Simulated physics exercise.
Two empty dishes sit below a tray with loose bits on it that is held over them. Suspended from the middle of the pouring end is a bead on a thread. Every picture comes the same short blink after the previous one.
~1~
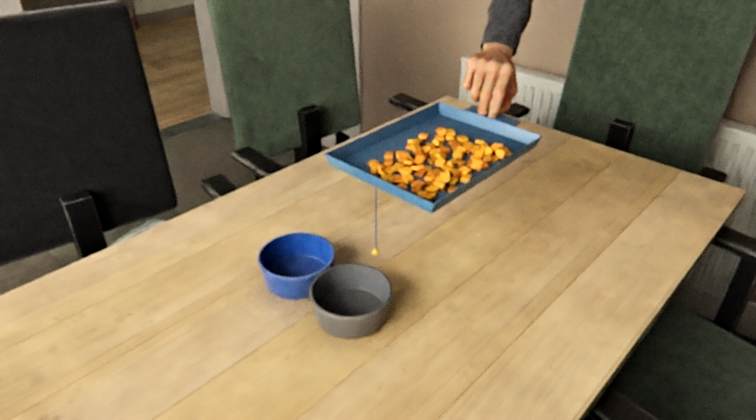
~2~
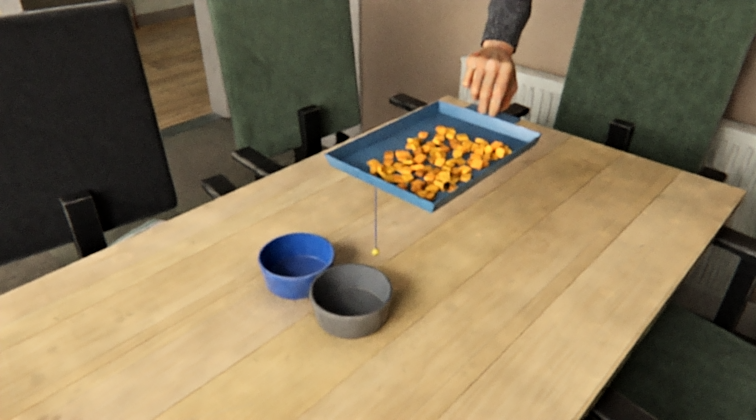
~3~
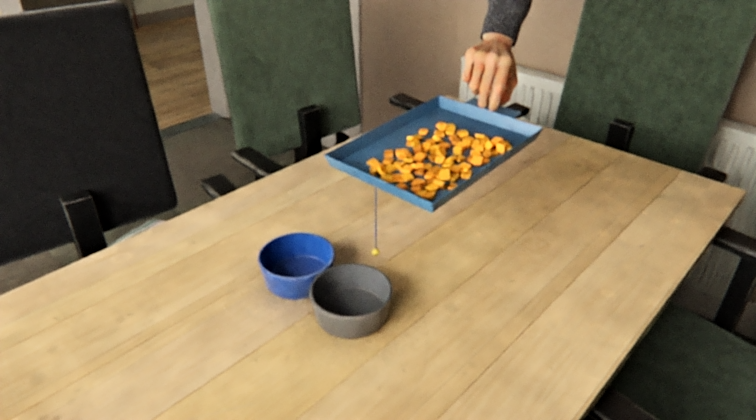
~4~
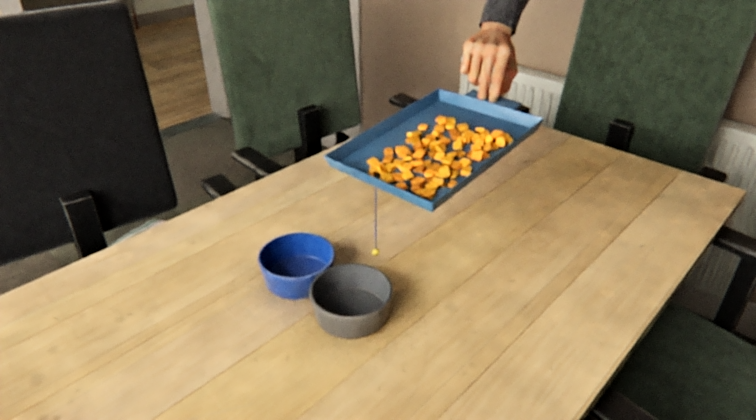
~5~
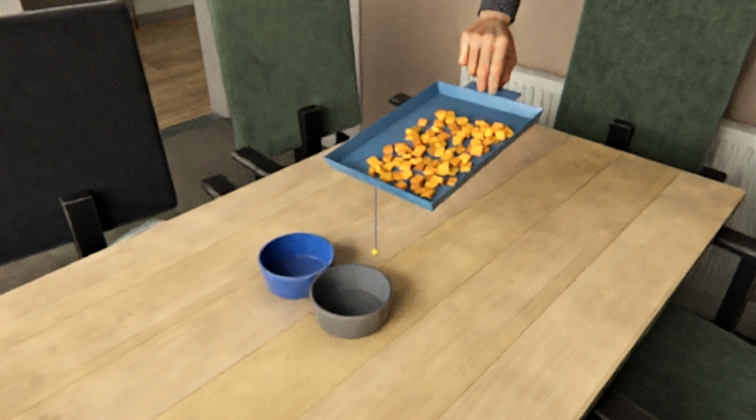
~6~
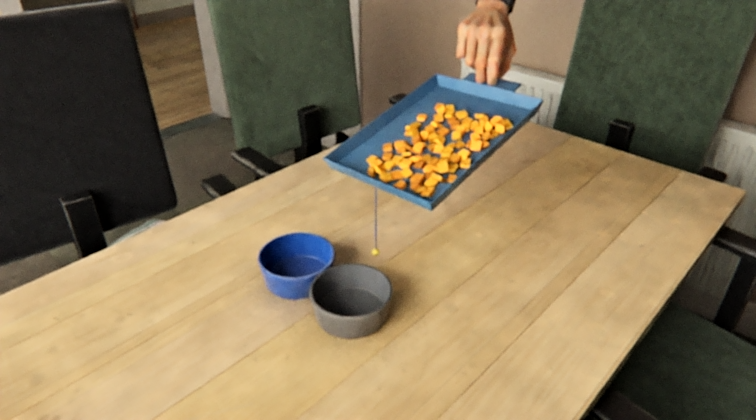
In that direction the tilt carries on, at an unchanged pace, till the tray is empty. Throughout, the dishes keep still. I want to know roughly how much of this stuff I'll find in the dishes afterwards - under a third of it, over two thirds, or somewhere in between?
The catch tops two thirds.
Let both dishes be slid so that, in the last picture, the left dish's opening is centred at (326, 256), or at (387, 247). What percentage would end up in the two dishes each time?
Around 90 % followed by around 0 %.
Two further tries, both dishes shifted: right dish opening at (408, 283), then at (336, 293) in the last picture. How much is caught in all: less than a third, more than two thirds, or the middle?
Initially in the middle band, afterwards the middle third.
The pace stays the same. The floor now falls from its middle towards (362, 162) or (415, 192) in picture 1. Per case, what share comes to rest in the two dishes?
About 10 % and 20 %.
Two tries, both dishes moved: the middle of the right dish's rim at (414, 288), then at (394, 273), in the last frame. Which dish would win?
Try one: The dish on the left-hand side; try two: The dish on the left-hand side.
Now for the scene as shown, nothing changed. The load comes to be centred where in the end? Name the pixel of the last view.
The centre comes to rest close to (335, 297).
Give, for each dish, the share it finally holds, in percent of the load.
In the left dish 30 per cent comes to rest, in the right dish 60 per cent.
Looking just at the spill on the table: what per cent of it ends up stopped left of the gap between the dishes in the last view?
Near 10 in a hundred.
Soon after the last picture, tray tipped steeply; all on the tray.
A little later, tray tipped right over; about two thirds on the tray; about a quarter in the right dish; a stray few in the left dish; a stray few outside both; a small part in the air.
Later still, tray tipped past a quarter turn; about half in the right dish; about a quarter in the left dish; a small part outside both.
At rest, tray tipped past a quarter turn; about half in the right dish; about a quarter in the left dish; a small part outside both.
